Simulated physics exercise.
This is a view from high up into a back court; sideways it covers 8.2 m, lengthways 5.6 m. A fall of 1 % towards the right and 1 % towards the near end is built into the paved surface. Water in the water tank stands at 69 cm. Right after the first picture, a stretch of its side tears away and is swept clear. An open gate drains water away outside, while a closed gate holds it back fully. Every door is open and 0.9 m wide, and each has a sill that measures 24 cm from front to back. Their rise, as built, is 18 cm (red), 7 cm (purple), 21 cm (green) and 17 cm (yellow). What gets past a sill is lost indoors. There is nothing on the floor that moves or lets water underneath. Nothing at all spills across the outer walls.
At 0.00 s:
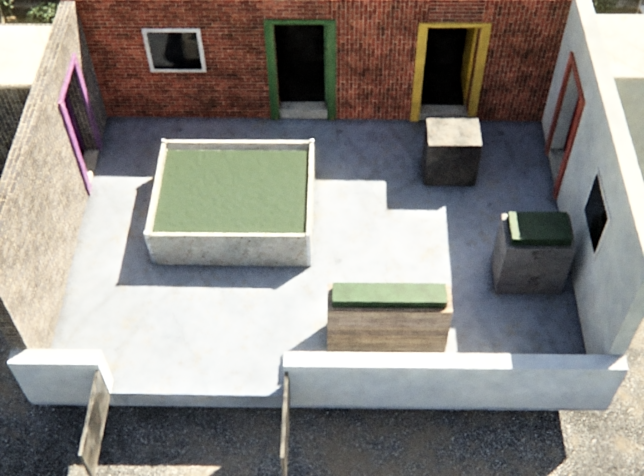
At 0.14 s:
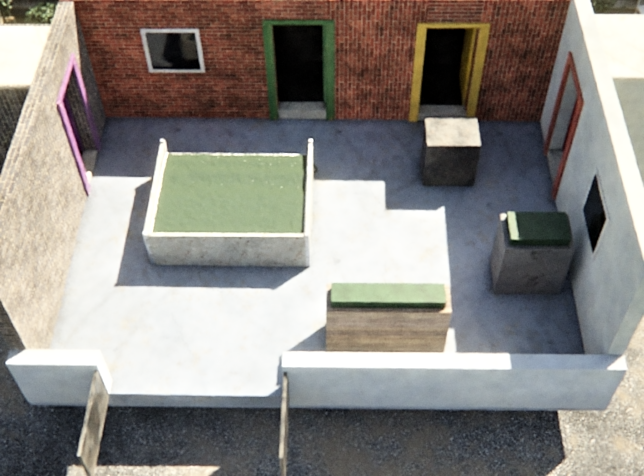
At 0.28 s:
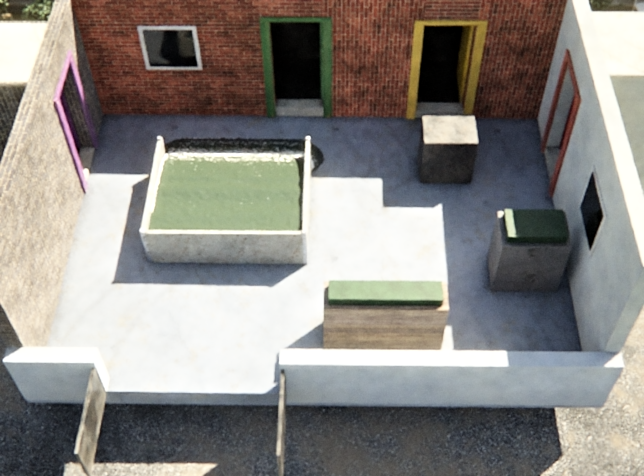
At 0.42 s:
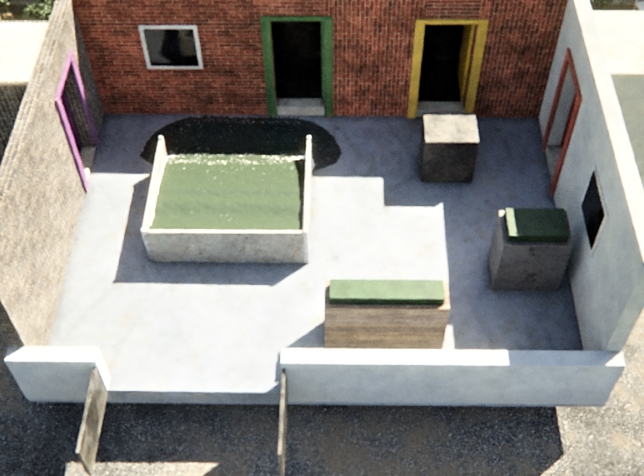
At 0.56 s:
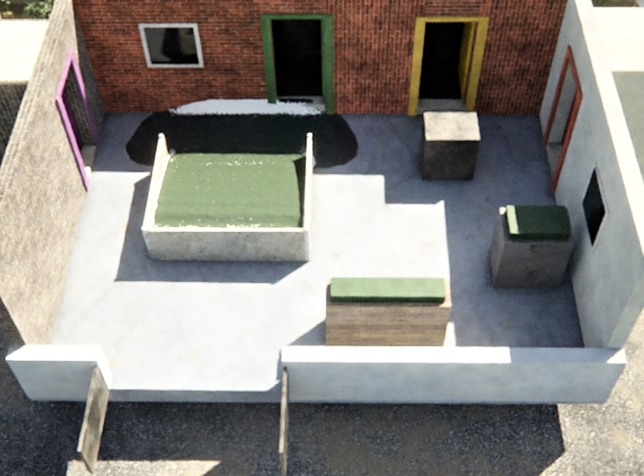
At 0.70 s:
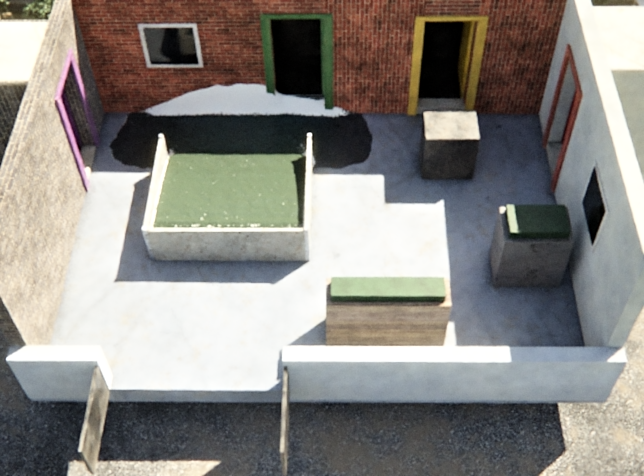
Dark water poured out of the back of a low-walled tank after its far side vanished, spreading behind it and to both sides across the paved court, while a pale patch grew on the brick wall.
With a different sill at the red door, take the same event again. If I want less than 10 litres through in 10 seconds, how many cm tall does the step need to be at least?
You would need about 20 cm.
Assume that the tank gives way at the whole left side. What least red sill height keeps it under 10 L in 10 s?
Then 7.0 cm.
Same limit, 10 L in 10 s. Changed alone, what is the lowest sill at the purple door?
Purple would need about 21 cm on its own.
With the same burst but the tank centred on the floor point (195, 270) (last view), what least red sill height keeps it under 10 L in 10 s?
Then roughly 18 cm.
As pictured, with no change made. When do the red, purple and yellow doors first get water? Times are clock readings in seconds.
Arrives: Red 2.4 s / purple 1.4 s / yellow 1.3 s.
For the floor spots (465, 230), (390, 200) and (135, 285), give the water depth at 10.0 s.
The depths come to about 5, 2 and 5 cm.
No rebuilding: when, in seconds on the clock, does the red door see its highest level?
Peak time: About 3.6 s.
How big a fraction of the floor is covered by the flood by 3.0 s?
Approximately 50 % of it.
After 1.4 s water covers 20 % of the floor, deepest (50 cm) near (238, 120); it has not reached the red door.
After 3.0 s water covers 50 % of the floor, deepest (38 cm) near (535, 114); 19 cm at the red door, 2 litres in over its 18 cm sill.
After 10.0 s water covers 95 % of the floor, deepest (14 cm) near (540, 252); 10 cm at the red door, 17 litres in over its 18 cm sill.
At the red door as built, the water arrived by 2.5 s and peaked near 20 cm at 3.6 s.
Run again over the same 10 s with other heights there, 25 litres in over 16.5 cm, 4 litres over 22.5 cm. The limit of 10 litres is kept from about 20 cm up.
